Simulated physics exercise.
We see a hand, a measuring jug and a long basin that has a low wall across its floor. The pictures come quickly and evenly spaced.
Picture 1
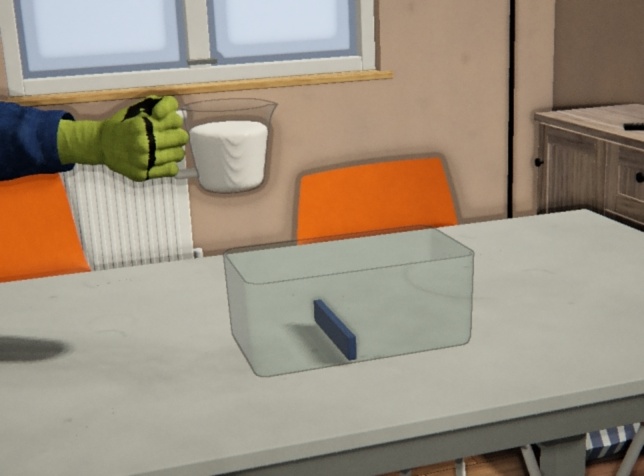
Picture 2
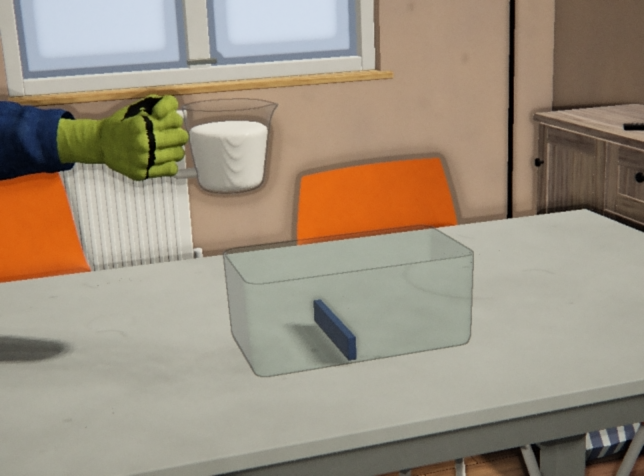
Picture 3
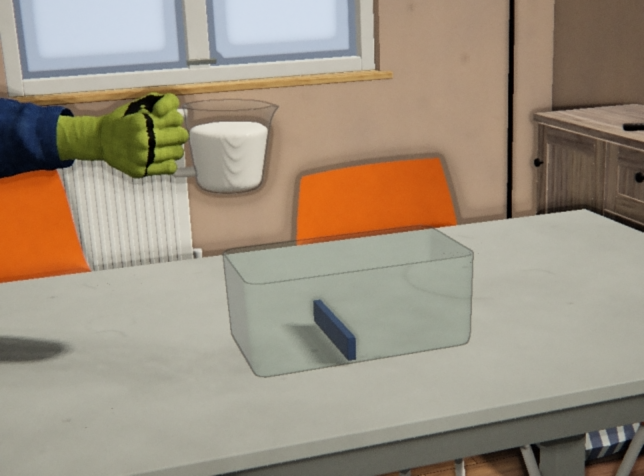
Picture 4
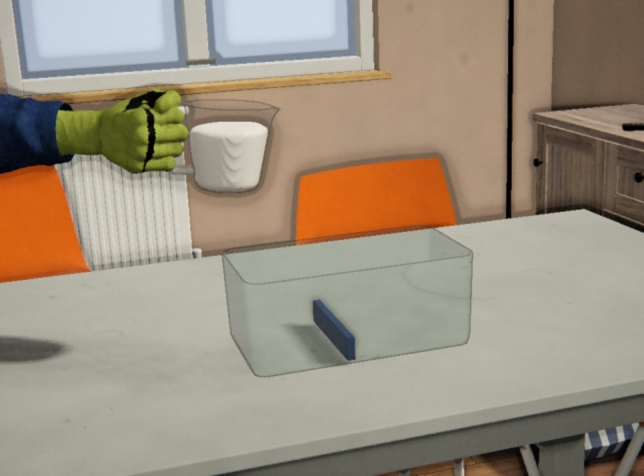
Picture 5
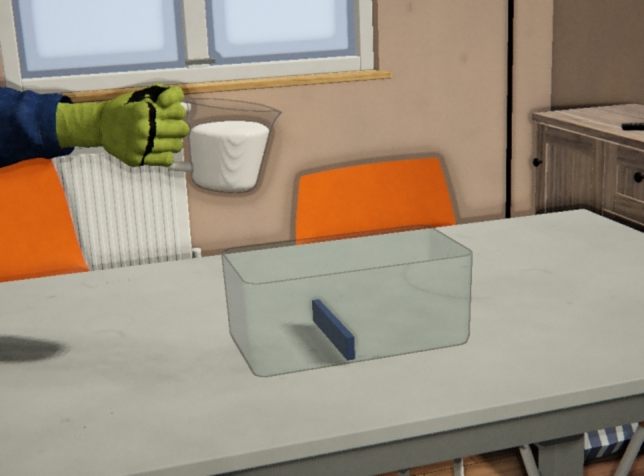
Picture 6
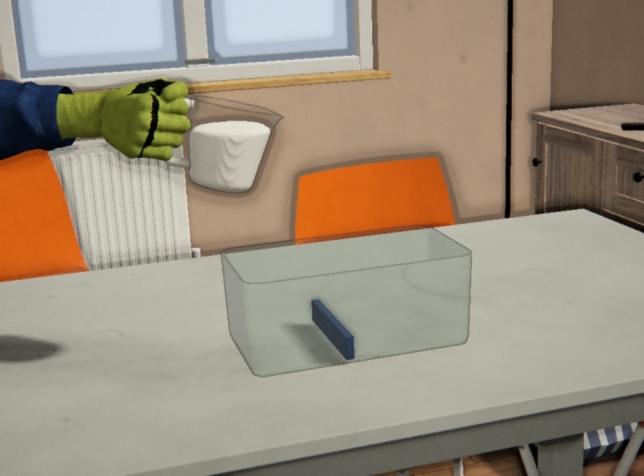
A gloved hand holds a clear jug of white contents and slowly tilts it slightly right.
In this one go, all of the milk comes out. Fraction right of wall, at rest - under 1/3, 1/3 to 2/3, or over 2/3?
The share right of the wall will be moderate, one third to two thirds.
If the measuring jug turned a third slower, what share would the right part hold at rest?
Some 70 per cent.
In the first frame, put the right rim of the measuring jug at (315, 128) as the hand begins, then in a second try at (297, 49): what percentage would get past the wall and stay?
You'd get around 90 per cent and then around 85 per cent.
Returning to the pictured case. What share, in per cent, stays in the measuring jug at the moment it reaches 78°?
70 %.
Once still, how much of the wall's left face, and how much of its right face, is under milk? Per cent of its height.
Near 30 in a hundred to the left, 30 to the right.
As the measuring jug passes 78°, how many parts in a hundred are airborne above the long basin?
It comes to around 25 per cent.
A moment on, the measuring jug is tipped on its side and 72 per cent is still to pour, 1 is left of the wall and 3 right of it.
Next, the measuring jug is tipped right over and 8 per cent is still to pour, 25 is left of the wall and 52 right of it.
Then the measuring jug is tipped right over and 0 per cent is still to pour, 41 is left of the wall and 58 right of it.
Later the measuring jug is tipped right over and 0 per cent is still to pour, 40 is left of the wall and 59 right of it.
Finally, 40 per cent lies left of the wall, 59 right of it and 1 outside.
